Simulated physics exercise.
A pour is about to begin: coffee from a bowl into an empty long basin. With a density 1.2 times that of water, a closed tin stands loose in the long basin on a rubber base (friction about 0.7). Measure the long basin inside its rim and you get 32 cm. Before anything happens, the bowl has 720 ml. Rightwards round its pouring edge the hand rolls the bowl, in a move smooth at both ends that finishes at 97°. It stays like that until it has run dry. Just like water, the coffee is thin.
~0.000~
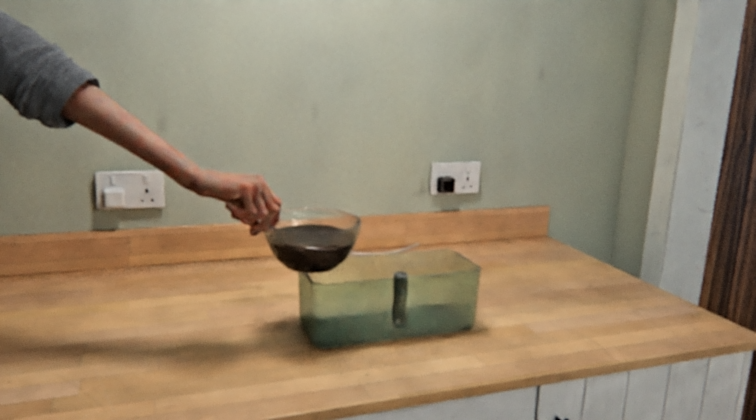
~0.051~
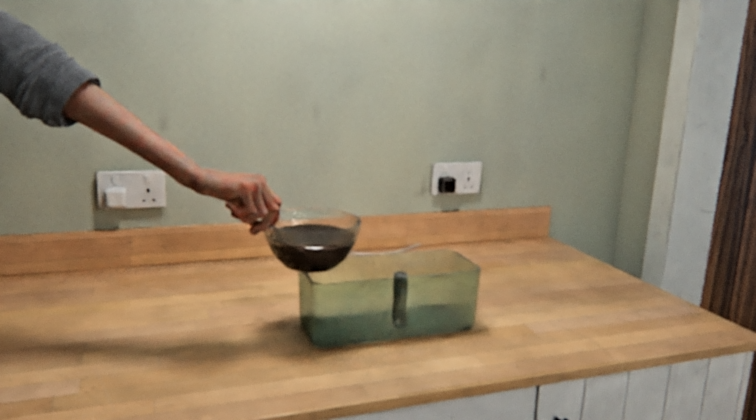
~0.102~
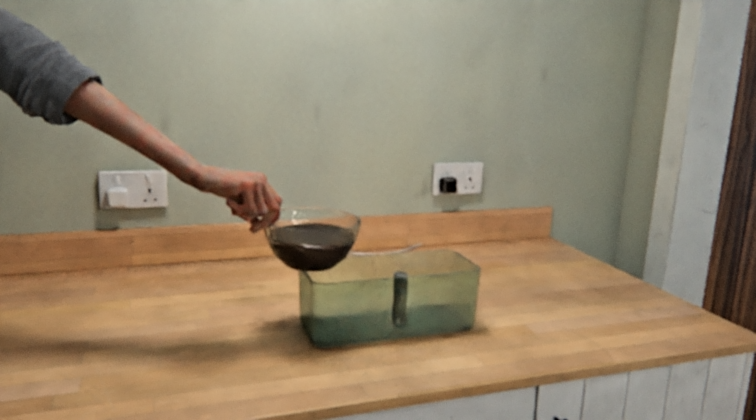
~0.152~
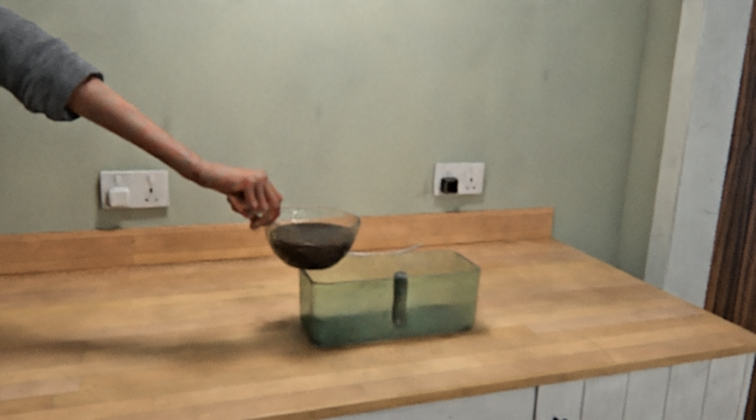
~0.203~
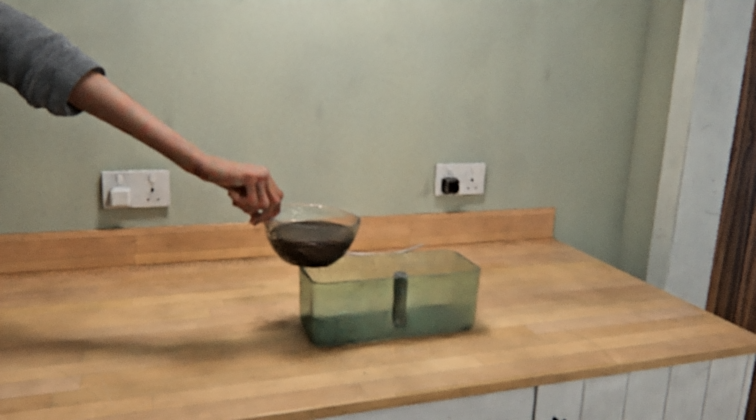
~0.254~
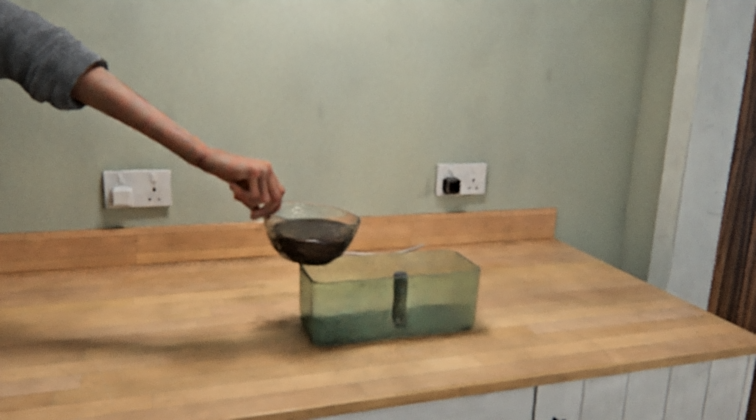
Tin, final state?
Odds are it weathers it.
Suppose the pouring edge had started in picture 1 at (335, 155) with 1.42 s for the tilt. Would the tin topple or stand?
Then it goes over.
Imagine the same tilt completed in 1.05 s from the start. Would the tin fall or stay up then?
The tin stays balanced.
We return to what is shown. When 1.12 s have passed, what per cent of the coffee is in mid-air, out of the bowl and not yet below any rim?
Roughly 18 per cent.
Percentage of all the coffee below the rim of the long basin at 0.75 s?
Roughly 4 percent of it.
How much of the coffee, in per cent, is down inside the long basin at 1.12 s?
It works out near 70 per cent.
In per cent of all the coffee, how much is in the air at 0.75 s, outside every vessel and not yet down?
Estimate: Some 20 % of the total.
By 0.75 s the tilt is 53° and 75 per cent is still to pour; the tin stands where it began.
By 1.12 s the tilt is 87° and 11 per cent is still to pour; the tin stands where it began.
By 1.50 s the tilt is 97° and 0 per cent is still to pour; the tin stands where it began.
By 1.92 s the tilt is 97° and 0 per cent is still to pour; the tin stands where it began.
At rest the tin stands where it began.
